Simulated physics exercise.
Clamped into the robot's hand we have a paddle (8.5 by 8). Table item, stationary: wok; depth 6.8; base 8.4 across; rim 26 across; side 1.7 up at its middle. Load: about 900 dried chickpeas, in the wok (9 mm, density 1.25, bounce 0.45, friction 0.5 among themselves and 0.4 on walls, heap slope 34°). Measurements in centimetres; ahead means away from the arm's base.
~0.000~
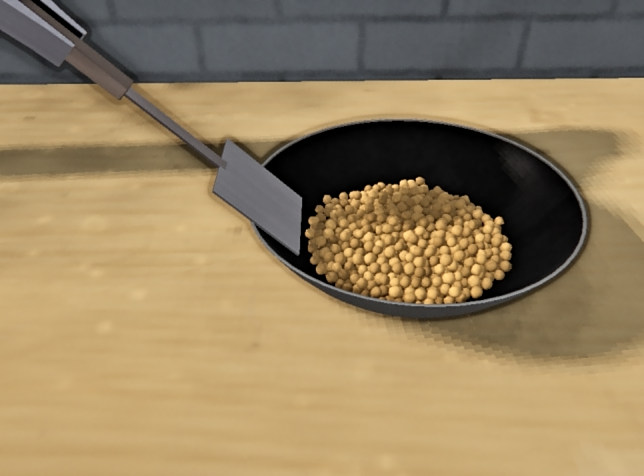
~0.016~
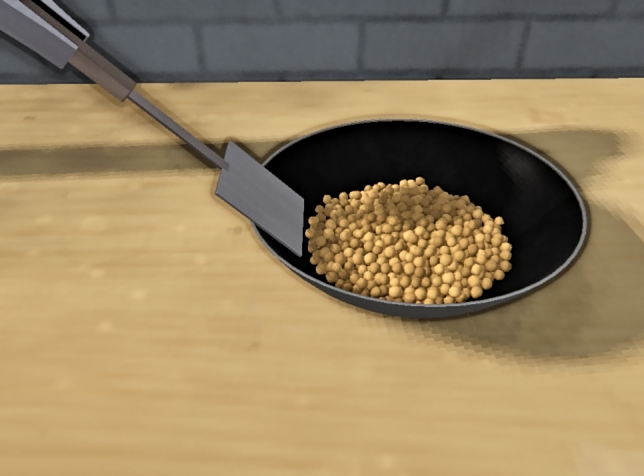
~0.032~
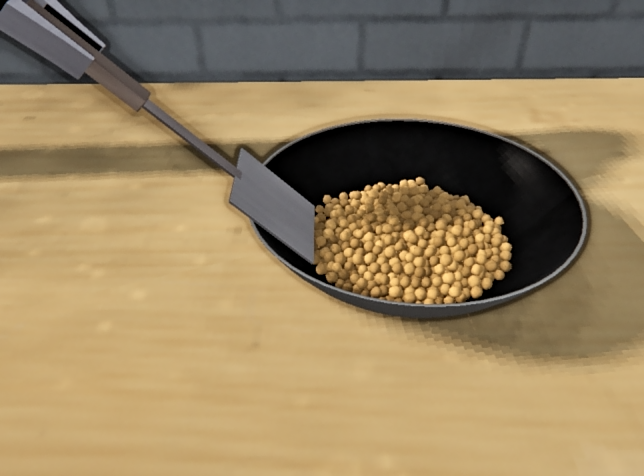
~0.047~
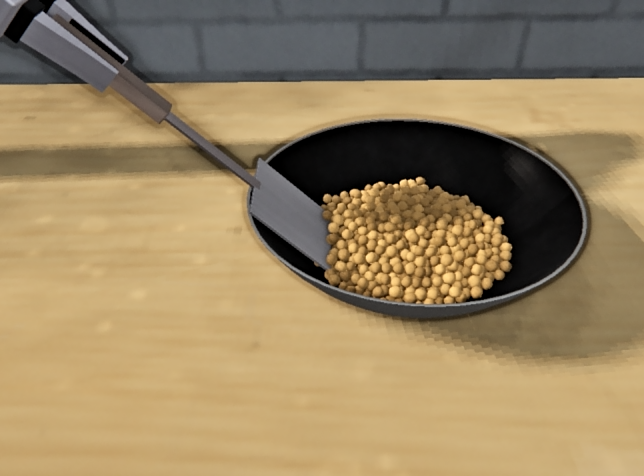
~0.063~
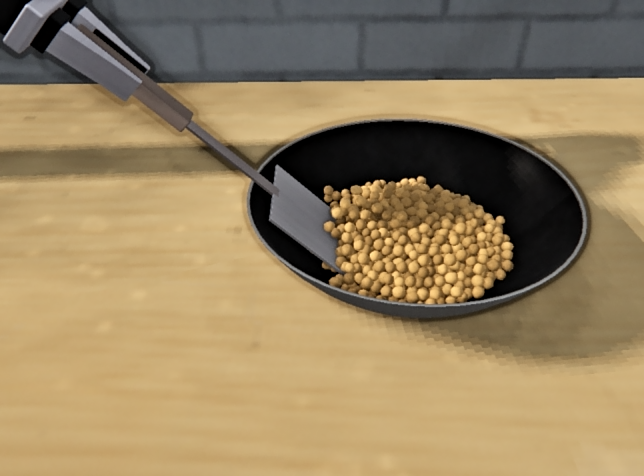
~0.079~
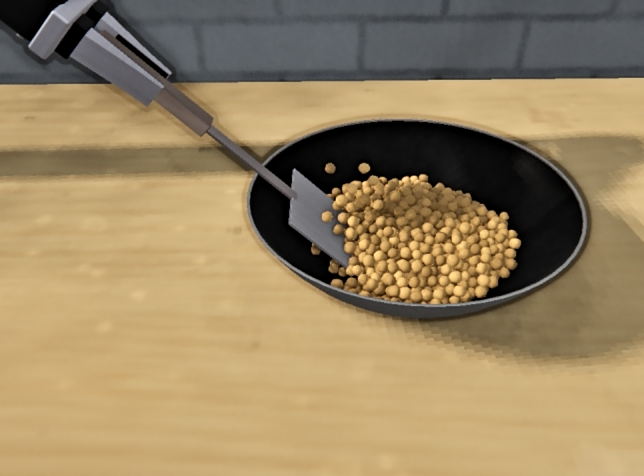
The video shows a robot arm holding a flat paddle at the left edge of a dark wok heaped with dried chickpeas; the paddle slides down and right into the heap, nudging it slightly and scattering a few chickpeas around the blade.
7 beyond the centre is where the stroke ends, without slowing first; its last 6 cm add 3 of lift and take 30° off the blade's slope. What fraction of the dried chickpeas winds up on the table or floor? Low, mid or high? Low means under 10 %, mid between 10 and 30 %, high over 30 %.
Mid.
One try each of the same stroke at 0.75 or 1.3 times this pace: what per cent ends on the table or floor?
Roughly 5 percent for the first try, 25 percent for the second.
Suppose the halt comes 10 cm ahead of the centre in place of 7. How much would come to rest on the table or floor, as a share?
My guess would be around 40 per cent.
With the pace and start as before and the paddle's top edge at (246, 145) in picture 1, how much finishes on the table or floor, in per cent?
20 percent or so.
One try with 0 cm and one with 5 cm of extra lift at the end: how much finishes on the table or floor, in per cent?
Result, in order: Approx. 5 % and 20 %.
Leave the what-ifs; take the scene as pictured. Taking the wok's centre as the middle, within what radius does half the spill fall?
Some 24 centimetres.
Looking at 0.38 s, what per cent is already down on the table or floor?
That would be near 5 per cent, give or take.
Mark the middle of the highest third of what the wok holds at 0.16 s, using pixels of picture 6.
(468, 212).
After 0.12 s, sloping 45°, highest piece 12 above the table; 899 in the wok, 1 on the blade or in flight.
After 0.16 s, sloping 33°, highest piece 15 above the table; 897 in the wok, 3 on the blade or in flight.
After 0.38 s, sloping 15°, highest piece 10 above the table; 755 in the wok, 66 on the table or floor, 79 on the blade or in flight.
After 1.42 s, sloping 15°, highest piece 6 above the table; 753 in the wok, 147 on the table or floor.
At rest, 753 in the wok, 147 on the table or floor. That is 16 % on the table or floor.
